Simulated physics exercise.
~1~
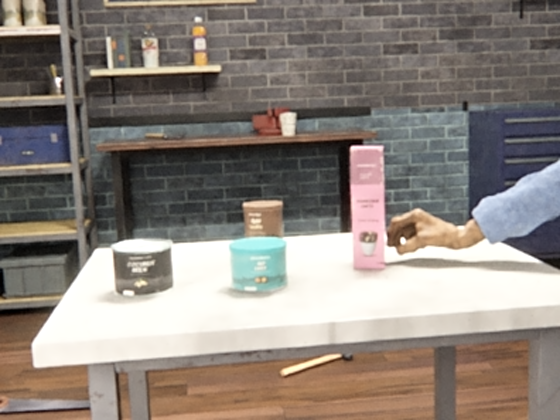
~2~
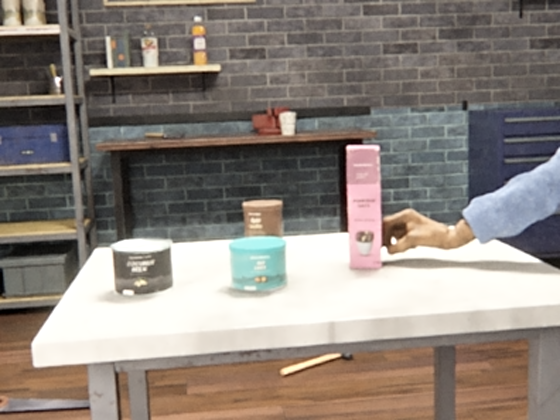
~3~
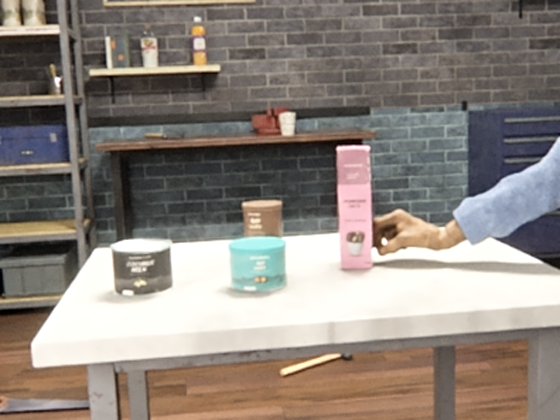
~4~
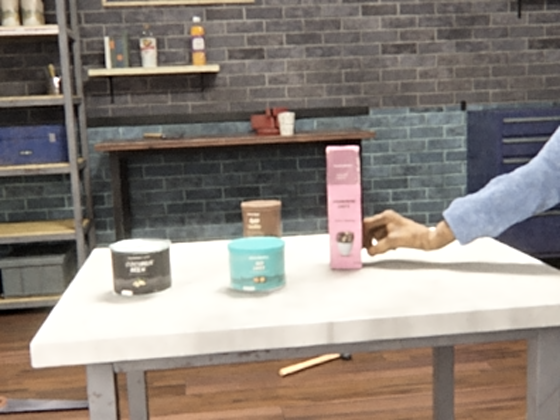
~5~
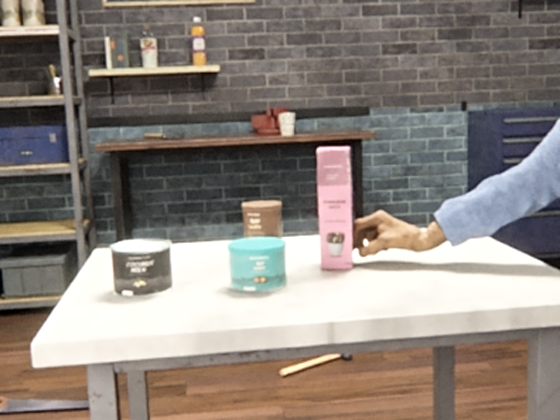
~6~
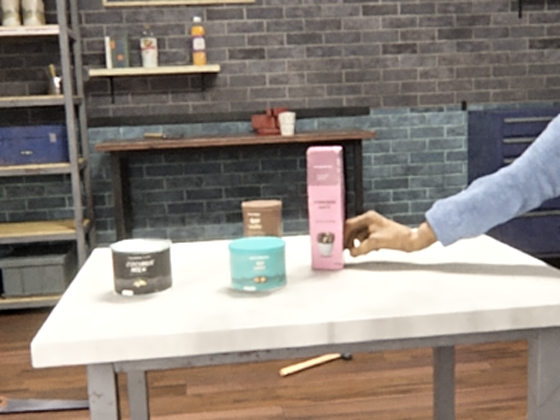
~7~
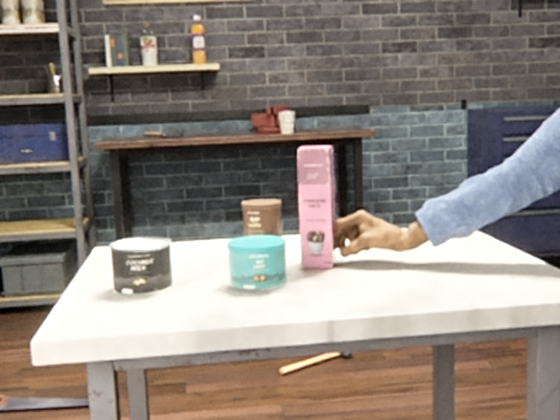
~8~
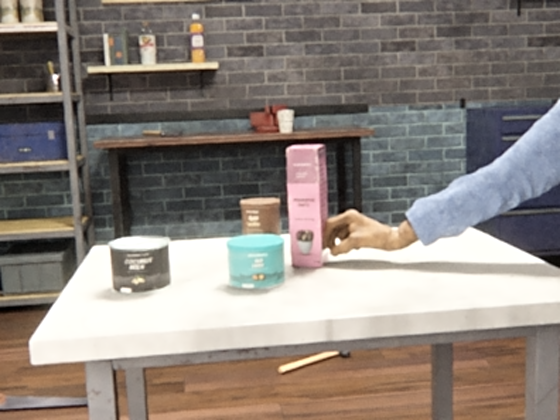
The clip opens on a white table in a workshop-like room, with a black tub, a turquoise tub and a brown tin standing on it, and a tall pink carton upright to their right. A hand in a light blue sleeve reaches in from the right, its fingers at the carton's lower side. It pushes the carton steadily leftward across the tabletop, and the carton stays upright as it slides. The tubs and tin keep their places while the view sways slightly. At the end, the carton stands just right of the turquoise tub, the hand still beside it.
